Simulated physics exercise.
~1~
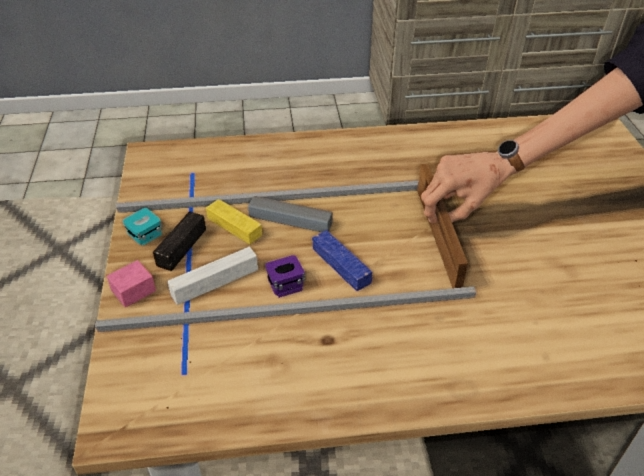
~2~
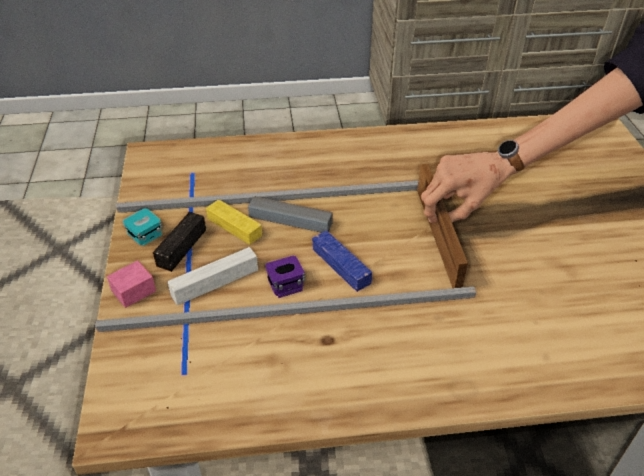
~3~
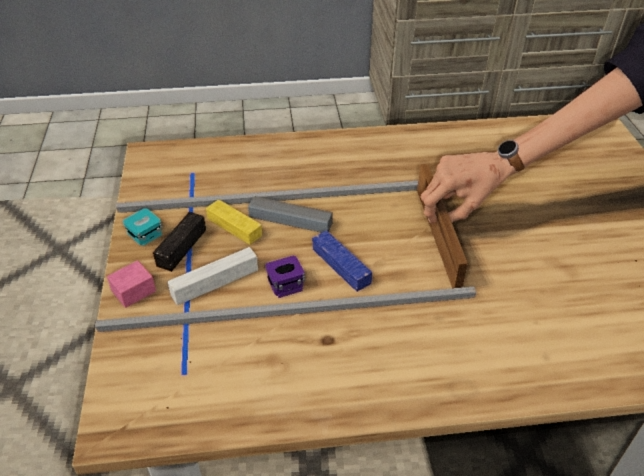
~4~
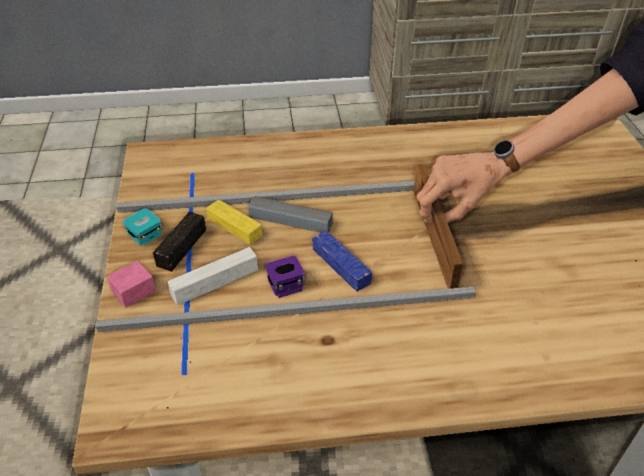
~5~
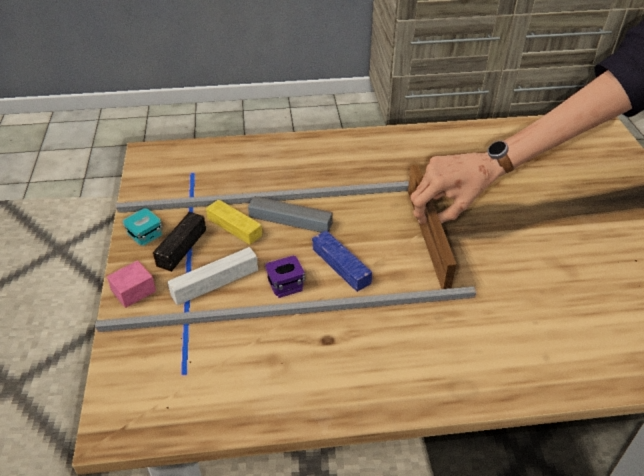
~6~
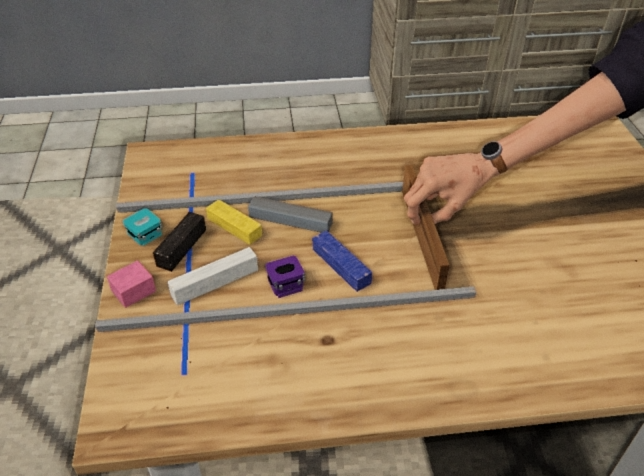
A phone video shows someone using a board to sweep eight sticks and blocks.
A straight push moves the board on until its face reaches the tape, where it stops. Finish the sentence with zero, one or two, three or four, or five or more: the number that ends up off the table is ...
The number that ends up off the table is one or two.
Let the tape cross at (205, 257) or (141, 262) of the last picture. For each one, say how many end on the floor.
The first try gives 0, the second gives 6.
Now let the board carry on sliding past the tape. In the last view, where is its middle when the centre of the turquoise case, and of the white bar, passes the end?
Middle approx. at (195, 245), then approx. at (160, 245).
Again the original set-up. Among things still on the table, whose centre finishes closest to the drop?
The black bar is the one you want.
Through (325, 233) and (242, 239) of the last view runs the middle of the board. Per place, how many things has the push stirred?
Tally: 2; 7.
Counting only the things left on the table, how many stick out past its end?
The count would be 2.
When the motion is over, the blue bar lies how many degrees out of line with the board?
It measures close to 0 degrees.
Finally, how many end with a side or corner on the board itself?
The count in contact is 2.
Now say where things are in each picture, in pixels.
In the first picture, pink block (132, 284); turquoise case (143, 228); black bar (181, 240); board (440, 223); tape (189, 258).
In the second picture, turquoise case (144, 228); purple case (285, 277).
In the third picture, black bar (181, 241); white bar (214, 276).
In the fourth picture, pink block (132, 284); grey stick (290, 215).
In the fifth picture, turquoise case (144, 228); blue bar (341, 260).
In the sixth picture, pink block (132, 284); turquoise case (144, 228); black bar (181, 241); board (423, 225); tape (189, 258).
Soon after, none off yet; pink block at rest near (132, 284); turquoise case at rest near (144, 228); black bar at rest near (181, 241).
At rest, the number that fall off is one or two; fallen, turquoise case and pink block.
